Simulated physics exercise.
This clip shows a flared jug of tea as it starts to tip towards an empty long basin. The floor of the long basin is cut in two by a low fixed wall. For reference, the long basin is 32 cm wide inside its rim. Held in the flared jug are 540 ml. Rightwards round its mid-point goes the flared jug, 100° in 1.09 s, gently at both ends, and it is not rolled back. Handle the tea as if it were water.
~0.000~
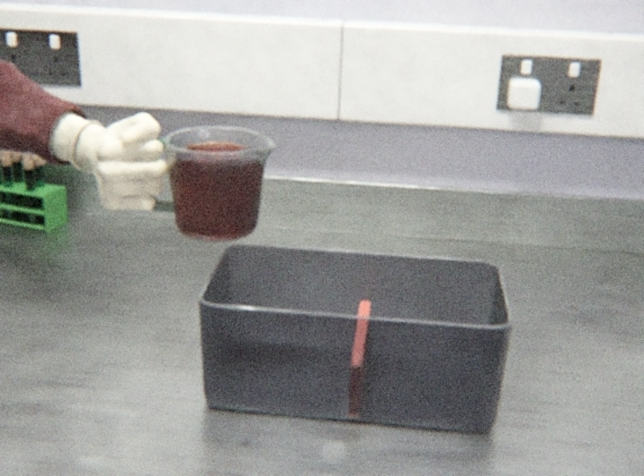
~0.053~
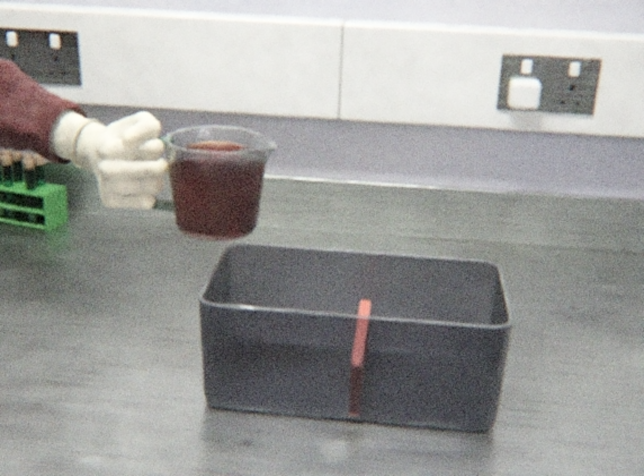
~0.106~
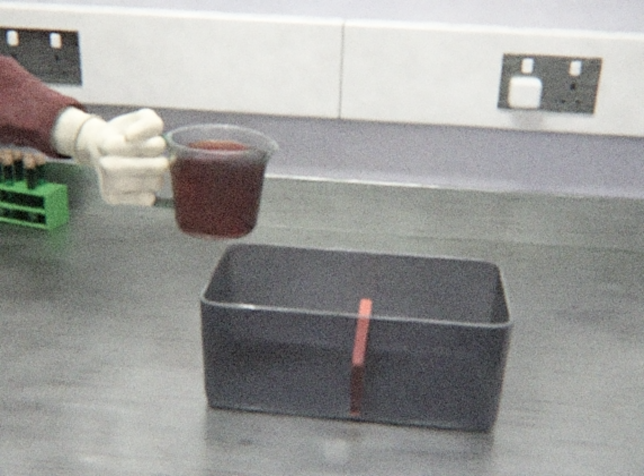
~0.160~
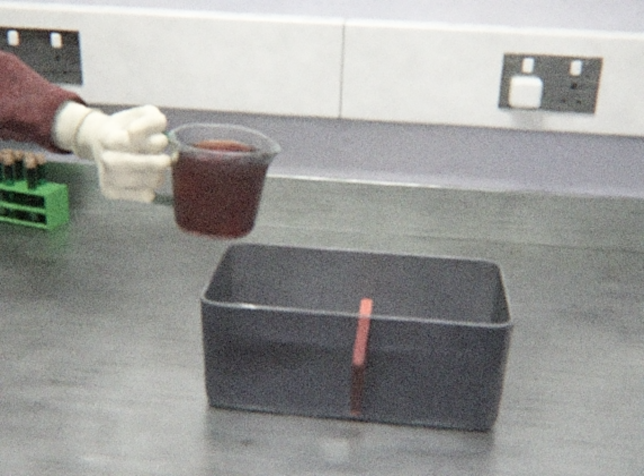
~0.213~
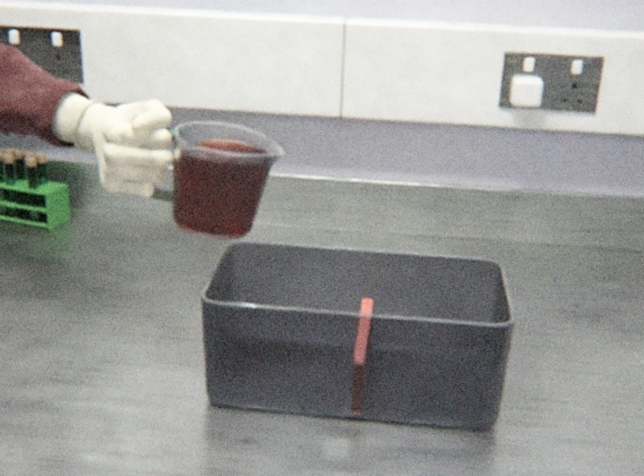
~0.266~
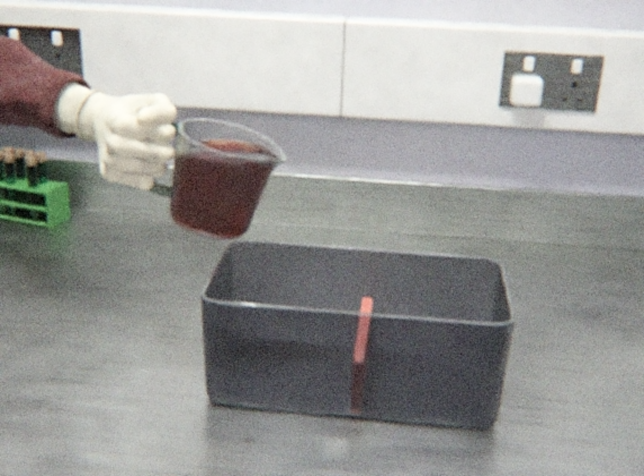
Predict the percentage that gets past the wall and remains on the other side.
The other side holds about 2 % in the end.
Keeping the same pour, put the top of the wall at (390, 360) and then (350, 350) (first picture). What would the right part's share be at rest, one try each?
First try about 10 %, second try about 10 %.
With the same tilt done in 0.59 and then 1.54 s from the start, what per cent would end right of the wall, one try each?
Around 5 per cent first, around 0 per cent next.
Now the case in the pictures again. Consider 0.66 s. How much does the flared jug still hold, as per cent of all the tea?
About 72 percent.
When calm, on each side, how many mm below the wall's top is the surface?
Left 42 mm, right 62 mm.
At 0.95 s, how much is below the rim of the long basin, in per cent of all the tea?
That comes to about 70 percent.
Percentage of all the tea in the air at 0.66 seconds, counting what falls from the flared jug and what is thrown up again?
It comes to roughly 18 per cent.
After 0.66 s the tilt is 67° and 72 per cent is still to pour, 11 is left of the wall and 0 right of it.
After 0.95 s the tilt is 96° and 19 per cent is still to pour, 69 is left of the wall and 0 right of it.
After 1.26 s the tilt is 100° and 1 per cent is still to pour, 95 is left of the wall and 2 right of it.
After 1.59 s the tilt is 100° and 0 per cent is still to pour, 97 is left of the wall and 2 right of it.
In the end 97 per cent lies left of the wall, 2 right of it and 1 outside.
